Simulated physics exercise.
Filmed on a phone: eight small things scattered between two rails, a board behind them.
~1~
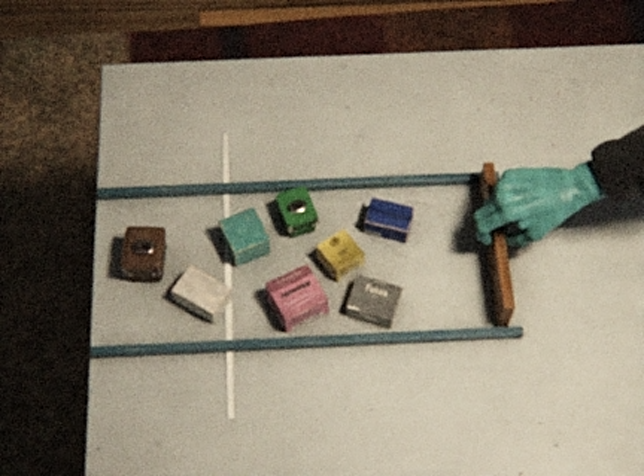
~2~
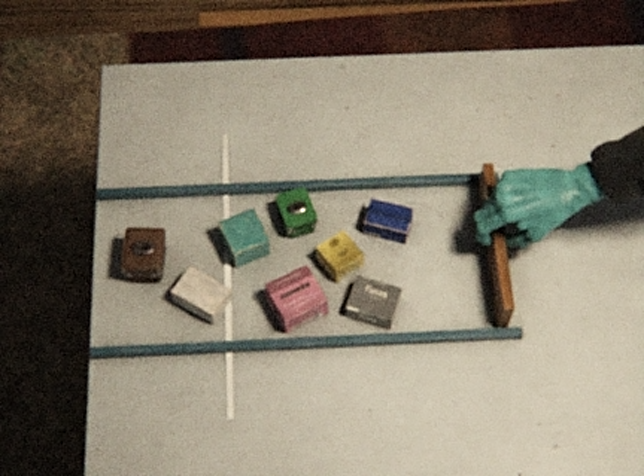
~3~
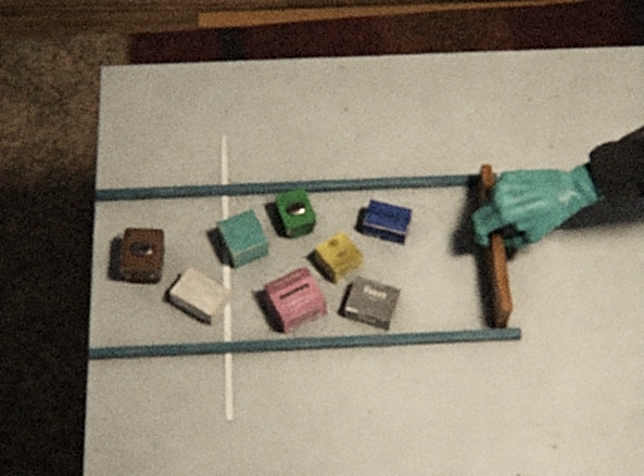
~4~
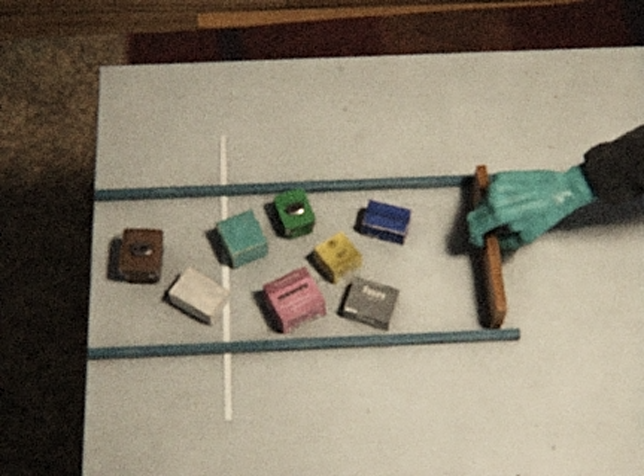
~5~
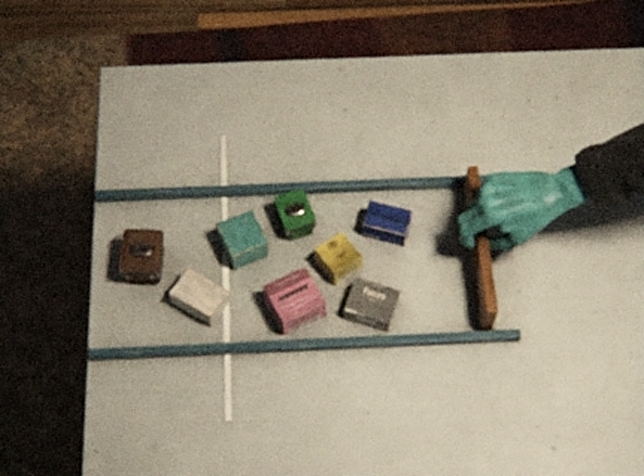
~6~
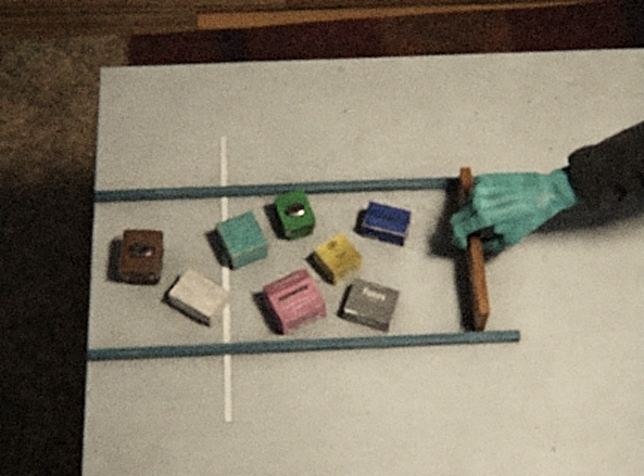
On a pale tabletop, a green-gloved hand held a wooden board upright between two rails, then slid it slightly left toward eight scattered small blocks and boxes, which stayed where they were.
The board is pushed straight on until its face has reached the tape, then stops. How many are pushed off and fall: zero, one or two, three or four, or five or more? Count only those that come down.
In the end the number that fall off is zero.
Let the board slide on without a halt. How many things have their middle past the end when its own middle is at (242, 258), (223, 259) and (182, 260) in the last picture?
Place by place, 0, 0 and 2.
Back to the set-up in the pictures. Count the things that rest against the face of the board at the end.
The number is 3.
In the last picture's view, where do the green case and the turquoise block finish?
The green case at (165, 212), the turquoise block at (169, 256).
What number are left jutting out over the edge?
2 of them.
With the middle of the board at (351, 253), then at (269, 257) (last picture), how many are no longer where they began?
5 and 8.
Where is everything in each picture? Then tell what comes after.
Brown case (145, 254); white block (202, 294); turquoise block (245, 237); board (496, 244); tape (228, 267), in the first frame.
White block (202, 295); yellow box (340, 257), in the second frame.
Turquoise block (244, 239); board (494, 245), in the third frame.
Brown case (143, 256); green case (295, 214), in the fourth frame.
White block (200, 297); pink box (295, 301), in the fifth frame.
Brown case (143, 257); white block (200, 298); turquoise block (243, 240); board (472, 248); tape (226, 270), in the sixth frame.
Soon after, none off yet; brown case at rest near (143, 257); white block at rest near (200, 298); turquoise block at rest near (243, 240).
Then, none off yet; brown case at rest near (141, 257); white block moved a little near (177, 296); turquoise block moved a little near (221, 246).
At rest, the number that fall off is zero.
